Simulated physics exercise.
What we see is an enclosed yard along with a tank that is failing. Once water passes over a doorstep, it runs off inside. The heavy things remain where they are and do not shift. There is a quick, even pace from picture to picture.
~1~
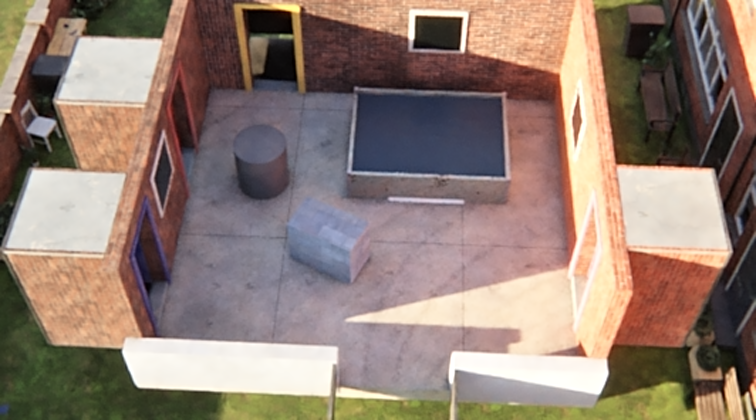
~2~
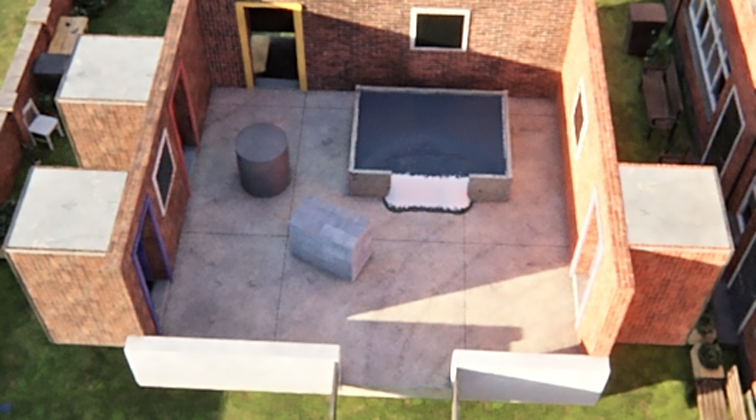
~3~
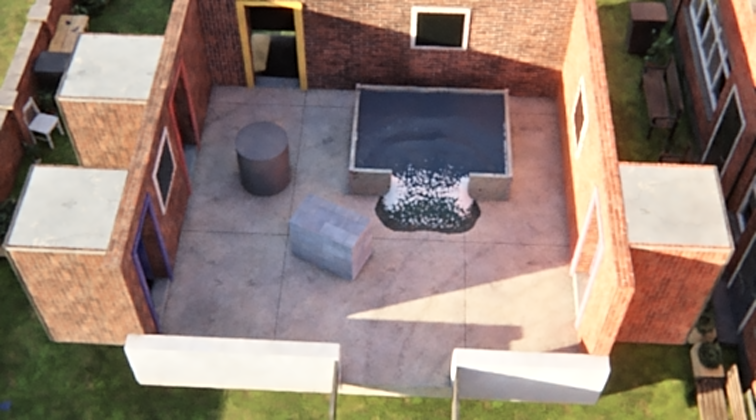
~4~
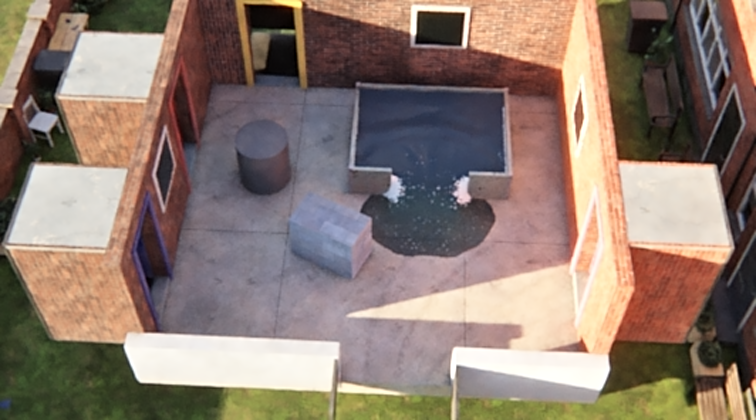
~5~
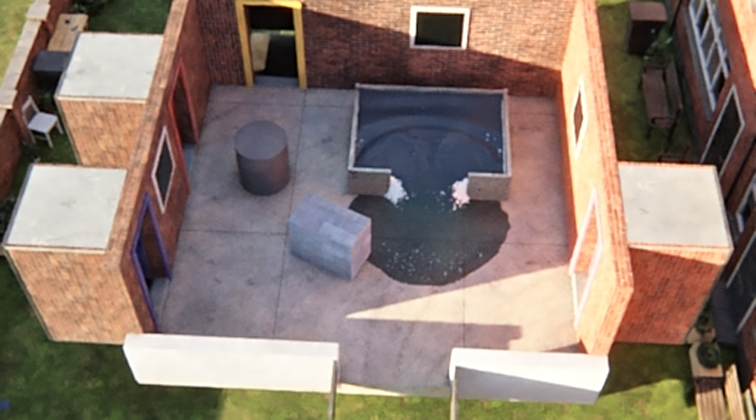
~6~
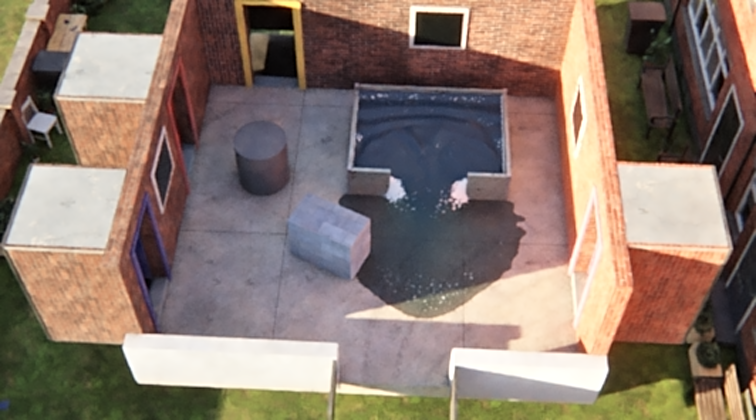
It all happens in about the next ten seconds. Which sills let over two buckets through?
At the end, the yellow door sees no more than two buckets come in; the red door sees no more than two buckets come in; the blue door sees no more than two buckets come in; the pink door sees no more than two buckets come in.
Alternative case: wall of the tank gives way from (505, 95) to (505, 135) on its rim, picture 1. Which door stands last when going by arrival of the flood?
It's the blue-painted one.
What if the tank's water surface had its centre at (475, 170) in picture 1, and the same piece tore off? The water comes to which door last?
That would be the yellow-painted one.
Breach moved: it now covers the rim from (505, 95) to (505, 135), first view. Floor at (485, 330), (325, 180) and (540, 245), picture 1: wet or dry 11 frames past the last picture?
Following the listed order, the three come out not reached, not reached and reached by the spill.
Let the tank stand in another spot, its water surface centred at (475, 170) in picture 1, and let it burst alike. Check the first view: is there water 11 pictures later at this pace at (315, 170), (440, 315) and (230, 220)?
Points in order: Not reached; inundated; not reached.
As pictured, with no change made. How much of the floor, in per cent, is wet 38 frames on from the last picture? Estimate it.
Estimate: Some 65 in a hundred.
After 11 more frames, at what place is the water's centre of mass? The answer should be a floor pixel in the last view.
Somewhere near (428, 199).
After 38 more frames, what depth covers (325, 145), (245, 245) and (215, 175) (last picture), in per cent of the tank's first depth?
Respectively near 2, 4 and 0 per cent.
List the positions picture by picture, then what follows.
Still water in the tank at (429, 135), in the first picture.
The front is at (388, 202), out from the gap at (429, 188), in the second picture.
Water pours out at (429, 189) and has run to (468, 226), in the third picture.
Water pours out at (429, 188) and has run to (403, 251), in the fourth picture.
The front is at (405, 279), out from the gap at (428, 188), in the fifth picture.
Water pours out at (428, 188) and has run to (411, 311), in the sixth picture.
A moment on, water covers 30 % of the floor; the yellow door not reached, the red door not reached, the blue door not reached, the pink door not reached.
Next, water covers 40 % of the floor; the yellow door not reached, the red door not reached, the blue door not reached, the pink door wet at the sill, nothing in.
Then, water covers 50 % of the floor; the yellow door not reached, the red door not reached, the blue door wet at the sill, nothing in, the pink door wet at the sill, nothing in.
Later, water covers 65 % of the floor; the yellow door wet at the sill, nothing in, the red door not reached, the blue door wet at the sill, nothing in, the pink door wet at the sill, nothing in.
In the end, water covers 90 % of the floor; the yellow door wet at the sill, nothing in, the red door wet at the sill, nothing in, the blue door wet at the sill, nothing in, the pink door wet at the sill, nothing in.
